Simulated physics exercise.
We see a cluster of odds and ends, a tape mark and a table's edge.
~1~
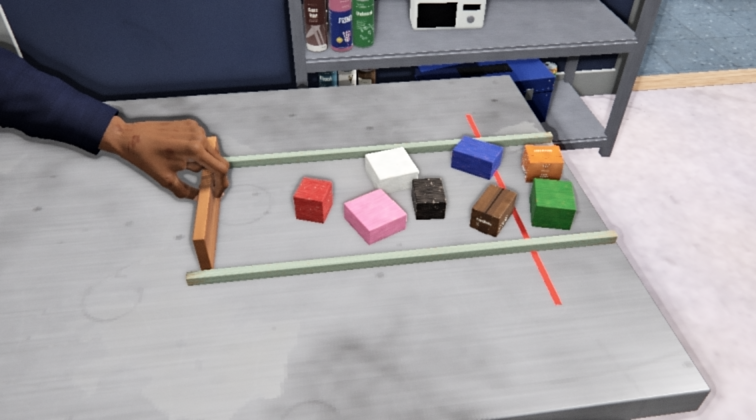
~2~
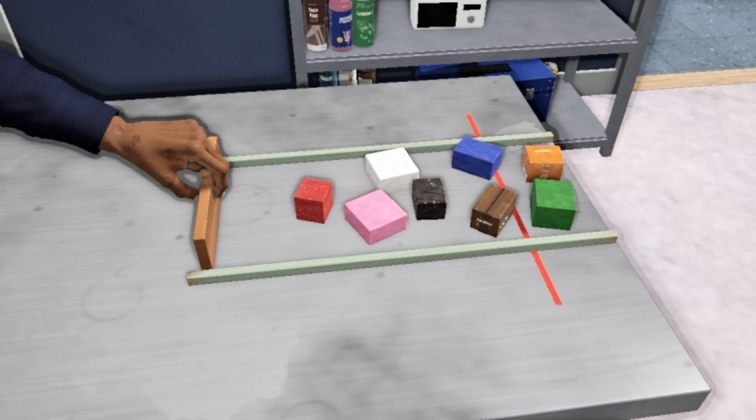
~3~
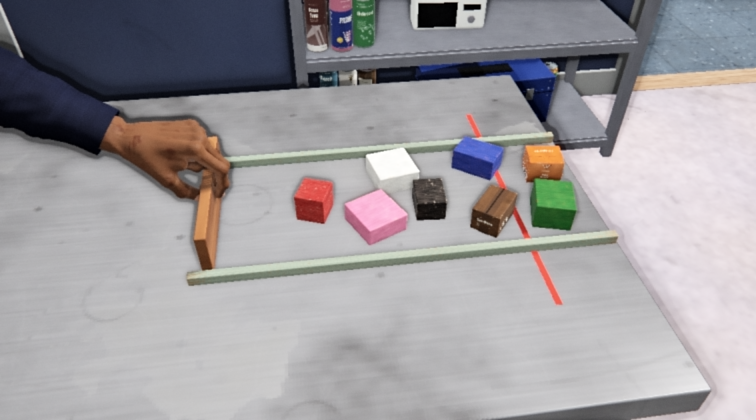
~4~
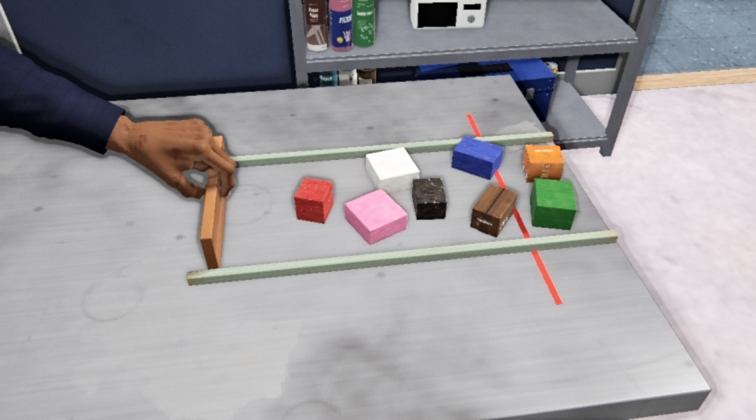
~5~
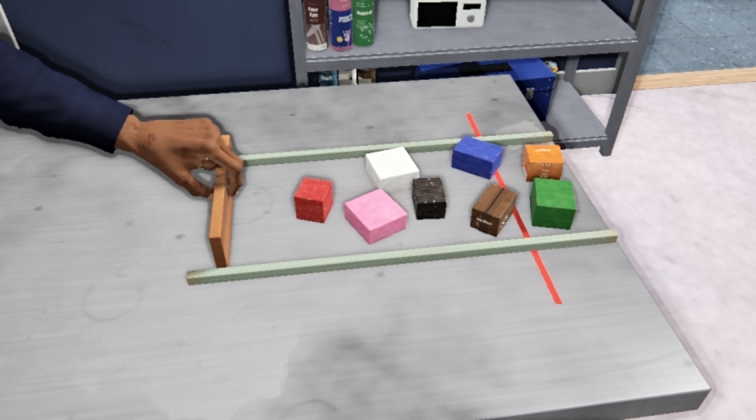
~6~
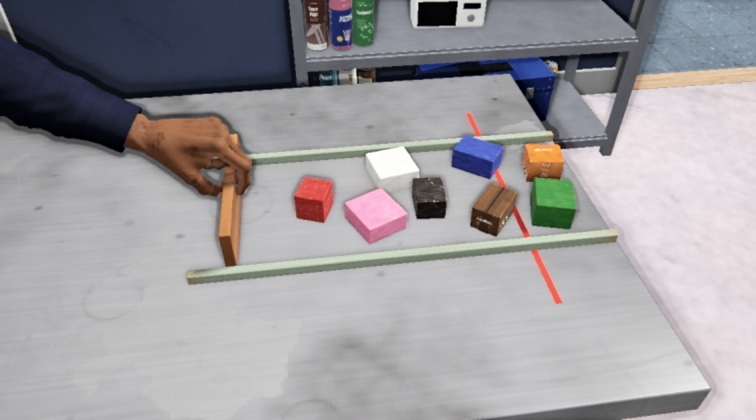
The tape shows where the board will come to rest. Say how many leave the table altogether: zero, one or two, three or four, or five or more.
Outcome: The number that fall off is one or two.
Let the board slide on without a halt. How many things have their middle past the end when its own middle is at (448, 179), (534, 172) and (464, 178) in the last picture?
In that order 0, 4 and 0.
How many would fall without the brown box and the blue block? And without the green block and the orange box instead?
First 0, then 0.
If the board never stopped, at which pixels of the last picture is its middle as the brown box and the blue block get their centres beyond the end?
Its middle is around (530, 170) and around (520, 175).
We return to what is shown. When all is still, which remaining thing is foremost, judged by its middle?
Foremost is the blue block.
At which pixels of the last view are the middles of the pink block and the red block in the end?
The pink block stops around (541, 211); the red block around (519, 176).
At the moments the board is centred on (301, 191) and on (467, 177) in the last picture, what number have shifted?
First 1, then 8.
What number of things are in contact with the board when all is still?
3 of them.
Soon after, none off yet; orange box at rest near (542, 164); green block at rest near (552, 203); blue block at rest near (477, 157).
After that, none off yet; orange box displaced a little near (558, 163); green block displaced a little near (565, 202); blue block displaced about its own width near (515, 156).
In the end, the number that fall off is one or two; gone, green block and orange box.
